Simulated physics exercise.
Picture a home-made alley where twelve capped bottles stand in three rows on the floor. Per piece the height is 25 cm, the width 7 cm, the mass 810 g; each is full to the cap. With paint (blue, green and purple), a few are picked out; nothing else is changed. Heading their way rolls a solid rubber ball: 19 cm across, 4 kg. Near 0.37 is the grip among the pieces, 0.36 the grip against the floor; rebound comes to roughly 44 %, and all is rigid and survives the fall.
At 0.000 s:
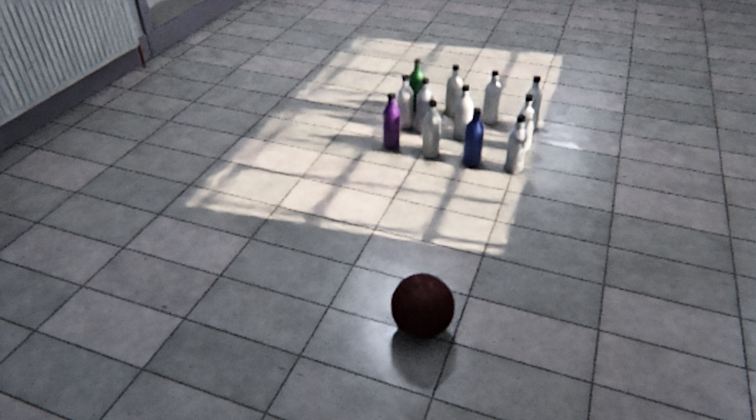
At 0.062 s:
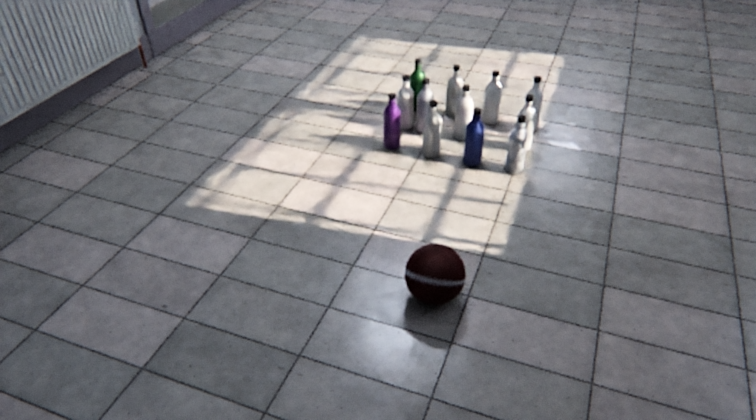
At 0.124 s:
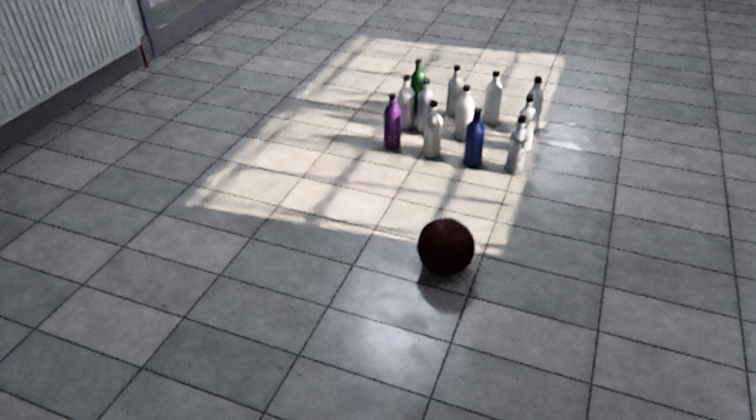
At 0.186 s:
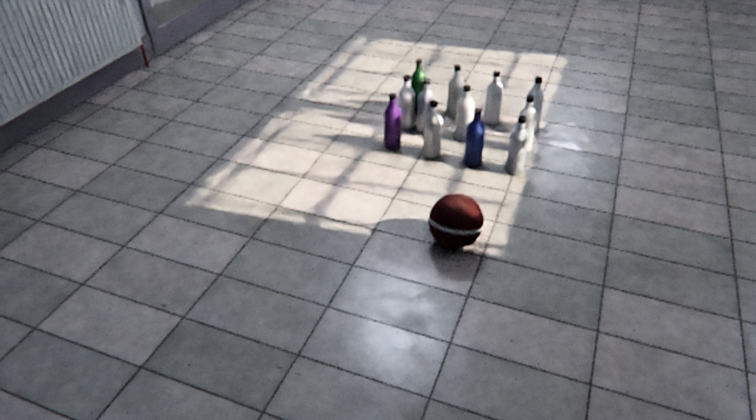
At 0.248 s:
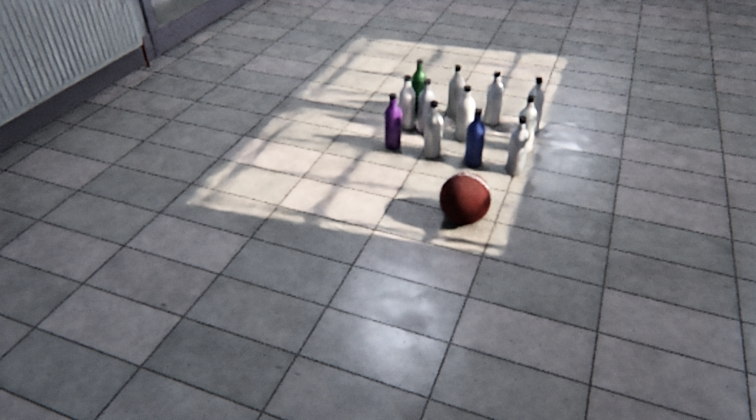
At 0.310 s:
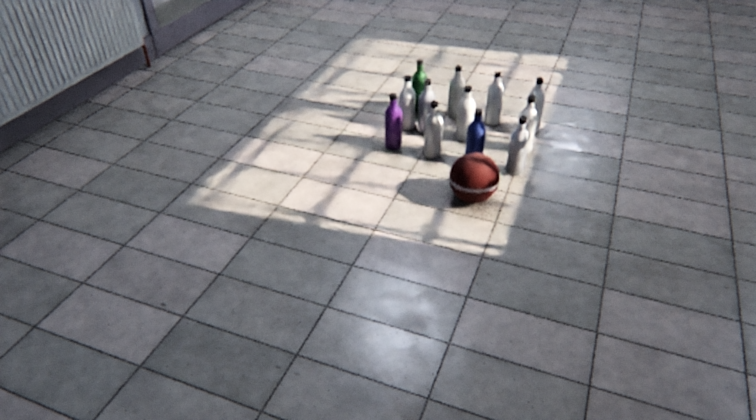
A dark reddish ball with a pale stripe rolled across the gray tiled floor into a patch of sunlight, moving closer to a cluster of capped white, purple, green and blue bottles, which stayed still.
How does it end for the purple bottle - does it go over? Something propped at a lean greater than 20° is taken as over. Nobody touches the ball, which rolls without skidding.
It will survive.
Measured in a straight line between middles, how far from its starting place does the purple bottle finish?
About 0 cm.
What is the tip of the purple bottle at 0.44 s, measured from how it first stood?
0°.
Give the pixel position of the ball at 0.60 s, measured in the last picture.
(500, 119) or so.
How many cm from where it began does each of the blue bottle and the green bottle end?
Blue ends up some 50 cm away; green ends up some 0 cm away.
After 0.44 s, ball still moving; none of the 12 bottles over, 3 disturbed; purple bottle unmoved; blue bottle 5° from how it stood.
After 0.60 s, ball still moving; 2 of the 12 bottles over; purple bottle unmoved; blue bottle 26° from how it stood.
After 0.84 s, ball still moving; 5 of the 12 bottles over; purple bottle unmoved; blue bottle lying flat.
After 1.28 s, ball still moving; 6 of the 12 bottles over; purple bottle unmoved; blue bottle lying flat.
In the end (1.8 s), ball rolling away; 6 of the 12 bottles over; purple bottle unmoved; blue bottle lying flat; green bottle unmoved. From the last view, middles, purple bottle near (393, 121), blue bottle near (466, 103).
